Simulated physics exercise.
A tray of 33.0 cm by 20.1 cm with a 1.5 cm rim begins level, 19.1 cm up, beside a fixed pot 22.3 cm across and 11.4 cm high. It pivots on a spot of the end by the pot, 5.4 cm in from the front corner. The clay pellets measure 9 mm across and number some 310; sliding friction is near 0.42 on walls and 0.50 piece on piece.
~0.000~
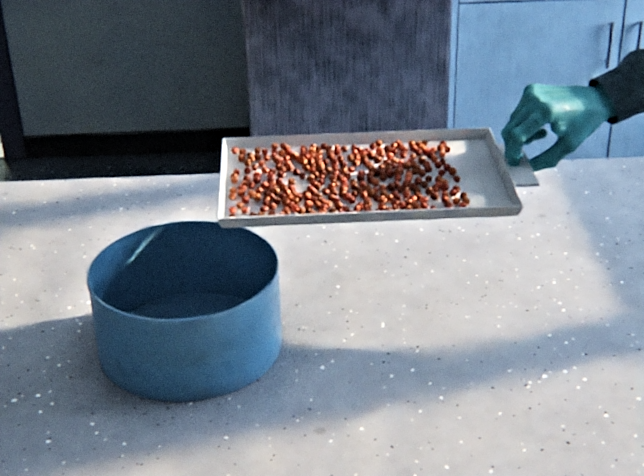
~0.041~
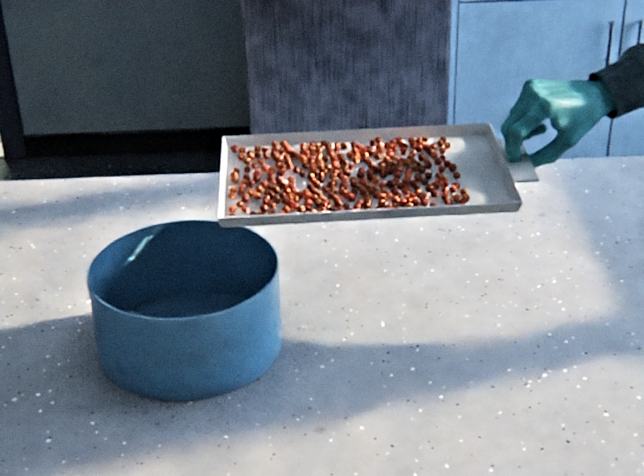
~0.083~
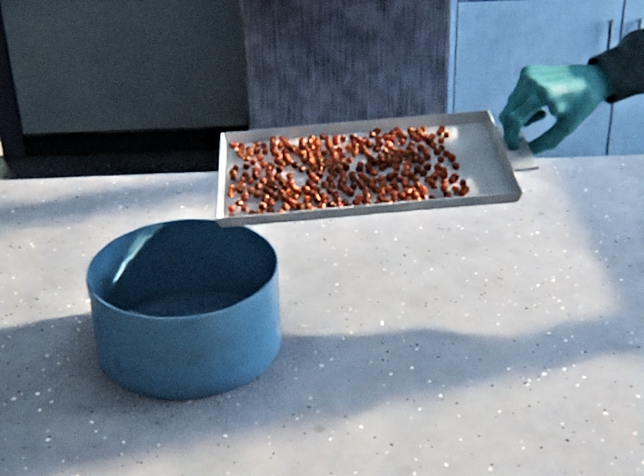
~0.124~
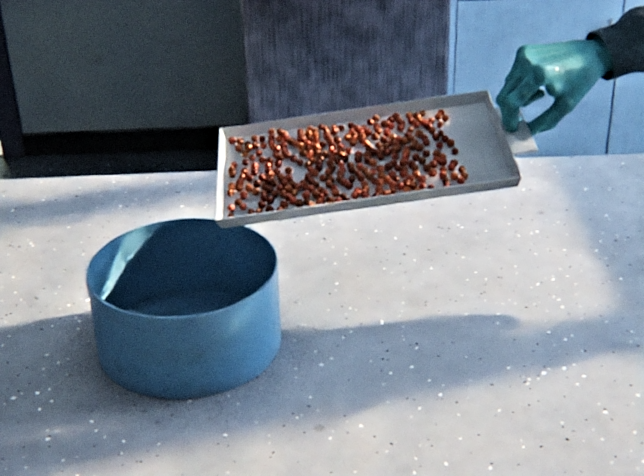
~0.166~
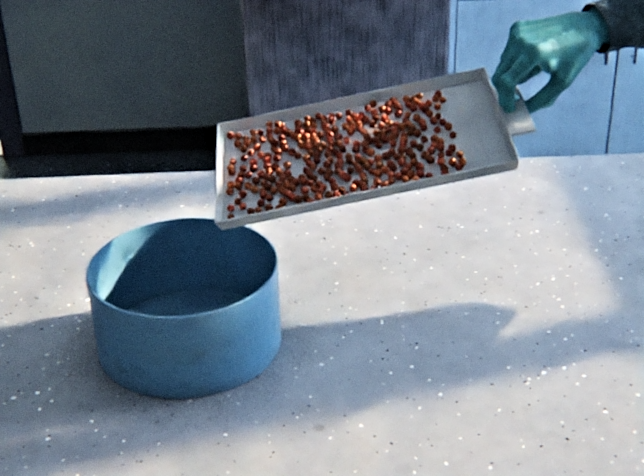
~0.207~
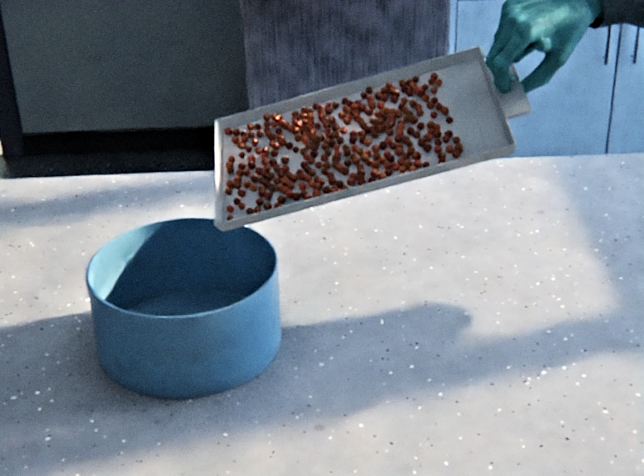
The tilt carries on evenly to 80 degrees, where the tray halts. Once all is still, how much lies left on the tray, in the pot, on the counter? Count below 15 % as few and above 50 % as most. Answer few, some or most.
Tray few, pot most, counter few.
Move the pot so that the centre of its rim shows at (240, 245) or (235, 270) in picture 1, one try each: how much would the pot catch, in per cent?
Some 50 and 95 per cent.
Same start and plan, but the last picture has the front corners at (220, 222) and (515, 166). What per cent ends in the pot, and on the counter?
Pot 75, counter 20.
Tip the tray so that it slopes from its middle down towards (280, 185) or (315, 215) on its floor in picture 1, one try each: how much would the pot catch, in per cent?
Some 75 and 75 per cent.
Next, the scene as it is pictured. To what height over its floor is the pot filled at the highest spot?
Roughly 2.5 cm.
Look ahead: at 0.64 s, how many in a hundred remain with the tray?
Some 95 per cent of the load.
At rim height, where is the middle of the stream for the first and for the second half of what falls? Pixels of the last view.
At about (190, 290), then at (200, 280).
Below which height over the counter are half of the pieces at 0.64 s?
Some 24 cm.
After 0.47 s, tilt 49 degrees; the tray holds 100 %, the pot 0 %.
After 0.64 s, tilt 70 degrees; the tray holds 95 %, the pot 0 %.
After 0.94 s, tilt 80 degrees; the tray holds 15 %, the pot 75 %.
In the end, at 2.0 s, tray 5 %, pot 95 %, counter 5 %.
